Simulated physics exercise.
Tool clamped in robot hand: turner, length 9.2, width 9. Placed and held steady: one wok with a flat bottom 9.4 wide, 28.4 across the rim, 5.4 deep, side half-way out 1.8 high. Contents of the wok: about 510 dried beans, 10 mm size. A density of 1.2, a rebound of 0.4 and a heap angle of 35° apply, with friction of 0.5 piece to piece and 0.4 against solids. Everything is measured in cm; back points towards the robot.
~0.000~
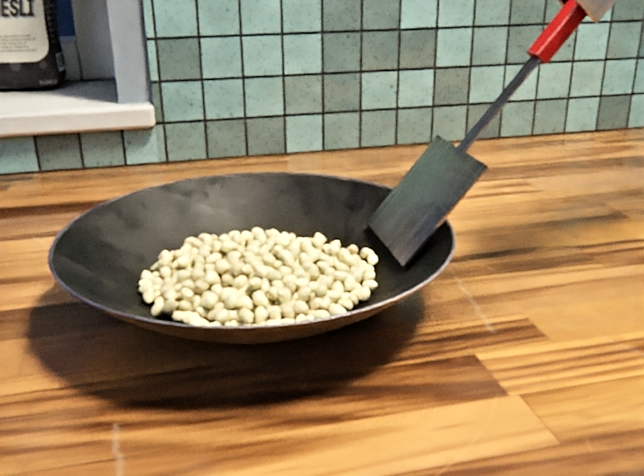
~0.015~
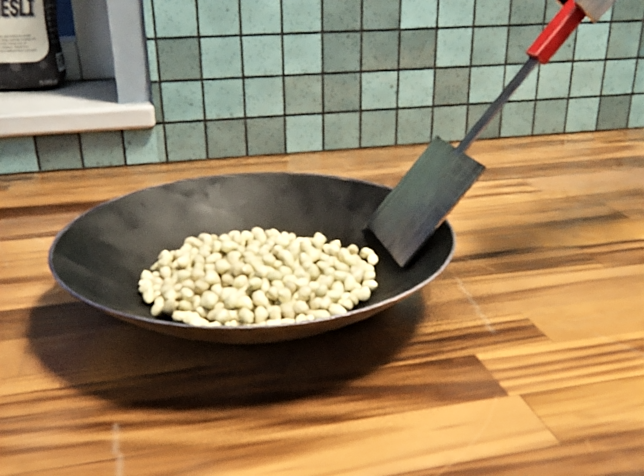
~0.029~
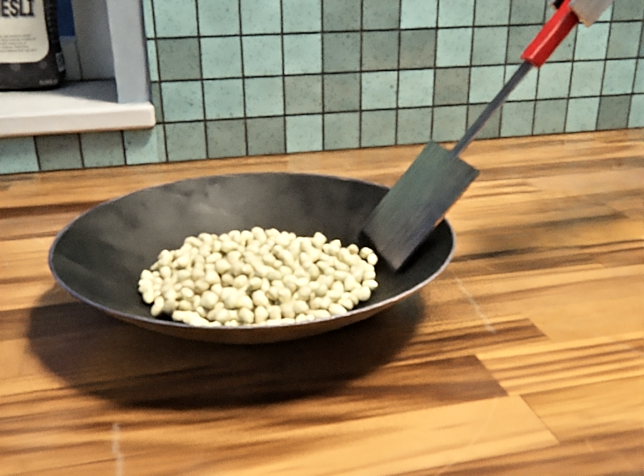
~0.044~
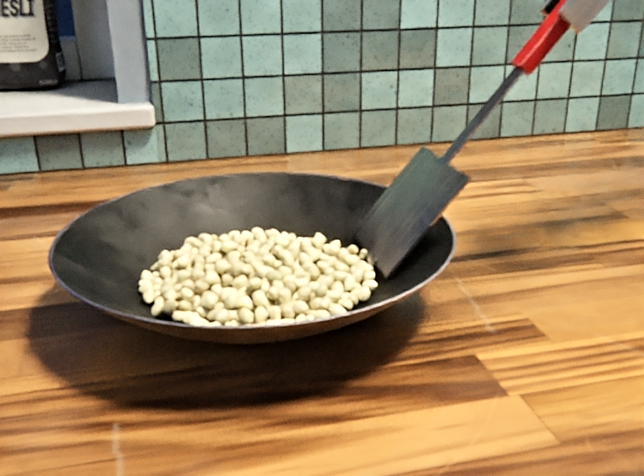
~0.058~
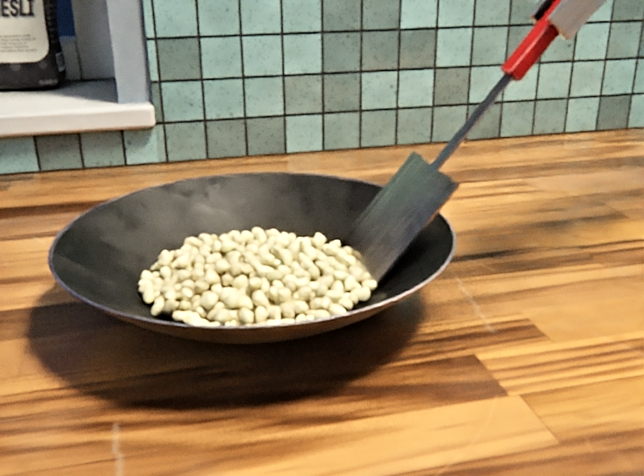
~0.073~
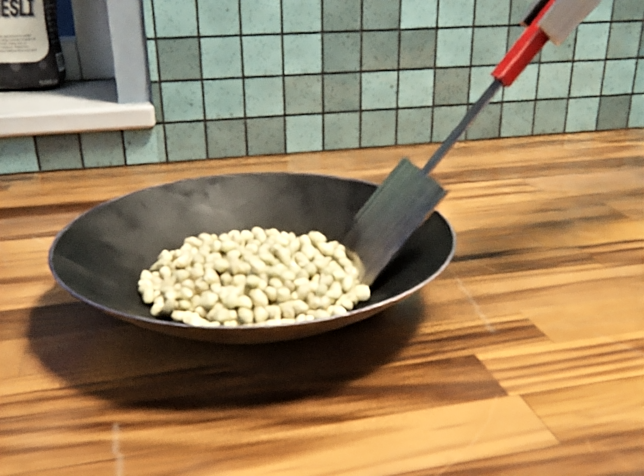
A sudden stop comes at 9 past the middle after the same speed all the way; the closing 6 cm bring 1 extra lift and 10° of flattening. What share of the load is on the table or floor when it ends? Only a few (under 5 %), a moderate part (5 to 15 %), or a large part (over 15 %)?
A large part.
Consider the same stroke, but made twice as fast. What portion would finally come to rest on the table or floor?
About 50 %.
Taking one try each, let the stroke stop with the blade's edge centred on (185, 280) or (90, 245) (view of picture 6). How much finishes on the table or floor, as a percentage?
5 % and 45 %.
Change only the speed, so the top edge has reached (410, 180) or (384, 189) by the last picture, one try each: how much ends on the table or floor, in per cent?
Respectively, around 35 and 55 per cent.
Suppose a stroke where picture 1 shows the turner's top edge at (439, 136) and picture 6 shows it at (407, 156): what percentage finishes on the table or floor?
Around 25 per cent finishes there.
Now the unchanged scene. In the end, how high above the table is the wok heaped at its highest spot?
Roughly 7.0 centimetres.
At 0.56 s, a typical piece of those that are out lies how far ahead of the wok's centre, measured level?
Some 20 cm.
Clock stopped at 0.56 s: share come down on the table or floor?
Share at that moment: Roughly 30 %.
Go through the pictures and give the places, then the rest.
Turner top edge at (461, 150), sloping 50°; upper third of the load around (258, 269), from x 145 to 370, top at y 230; 511 in the wok, in the first picture.
Turner top edge at (460, 150), sloping 50°; upper third of the load around (258, 269), from x 145 to 370, top at y 230, in the second picture.
Turner top edge at (455, 154), sloping 50°; upper third of the load around (258, 269), from x 145 to 370, top at y 230, in the third picture.
Turner top edge at (445, 161), sloping 50°; upper third of the load around (258, 269), from x 145 to 370, top at y 230, in the fourth picture.
Turner top edge at (435, 167), sloping 50°; upper third of the load around (258, 270), from x 145 to 370, top at y 230, in the fifth picture.
Turner top edge at (425, 172), sloping 50°; upper third of the load around (257, 268), from x 145 to 370, top at y 230; 511 in the wok, in the sixth picture.
After 0.19 s, sloping 50°, highest piece 5 above the table; 511 in the wok.
After 0.30 s, sloping 47°, highest piece 7 above the table; 502 in the wok, 9 on the blade or in flight.
After 0.56 s, sloping 40°, highest piece 7 above the table; 366 in the wok, 144 on the table or floor, 1 on the blade or in flight.
After 1.61 s, sloping 40°, highest piece 7 above the table; 363 in the wok, 148 on the table or floor.
At rest, 363 in the wok, 148 on the table or floor. That is 29 % on the table or floor.
